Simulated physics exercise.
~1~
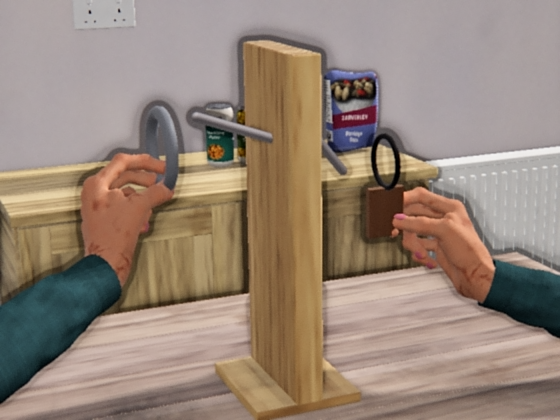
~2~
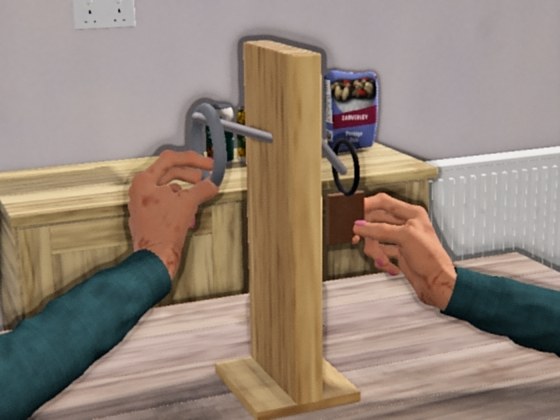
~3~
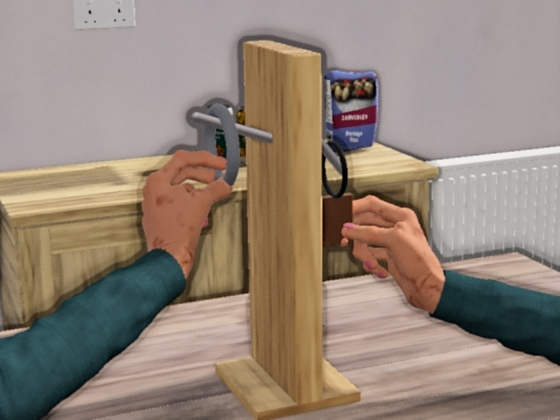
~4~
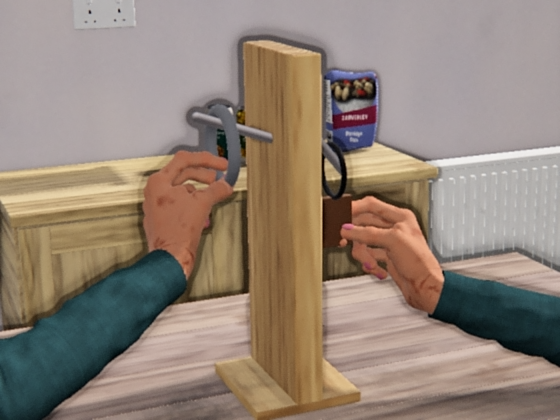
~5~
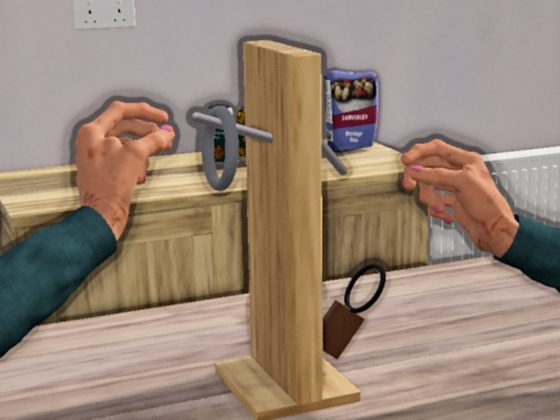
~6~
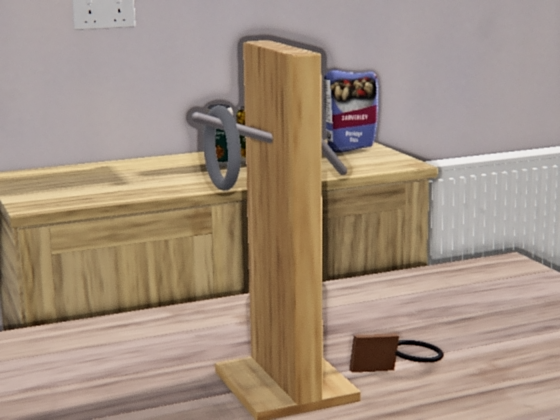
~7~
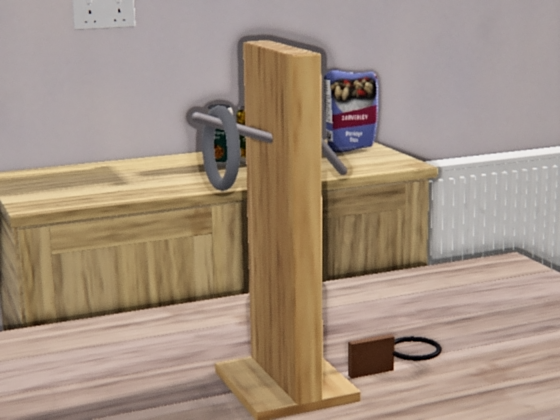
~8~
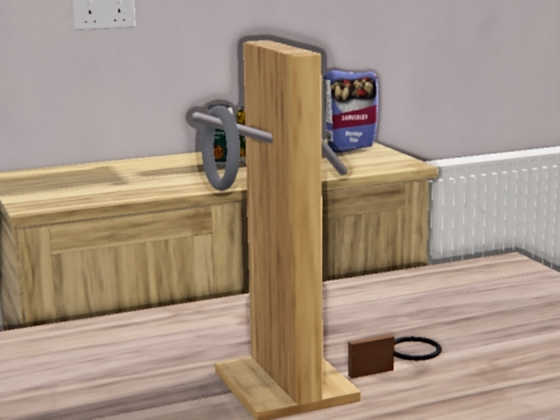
A tall wooden stand with a grey peg on each side rises from a pale wood table, seen from a fixed view facing a wooden cabinet, a white radiator and a plain wall. From the left, a hand in a dark green sleeve brings a grey ring of tape to the near peg, while another from the right moves a brown tag with a black loop toward the far peg. Both hands pause, then let go and draw away. The tape stays hanging on its peg, but the tag drops, tips over and comes to rest on the table right of the stand.
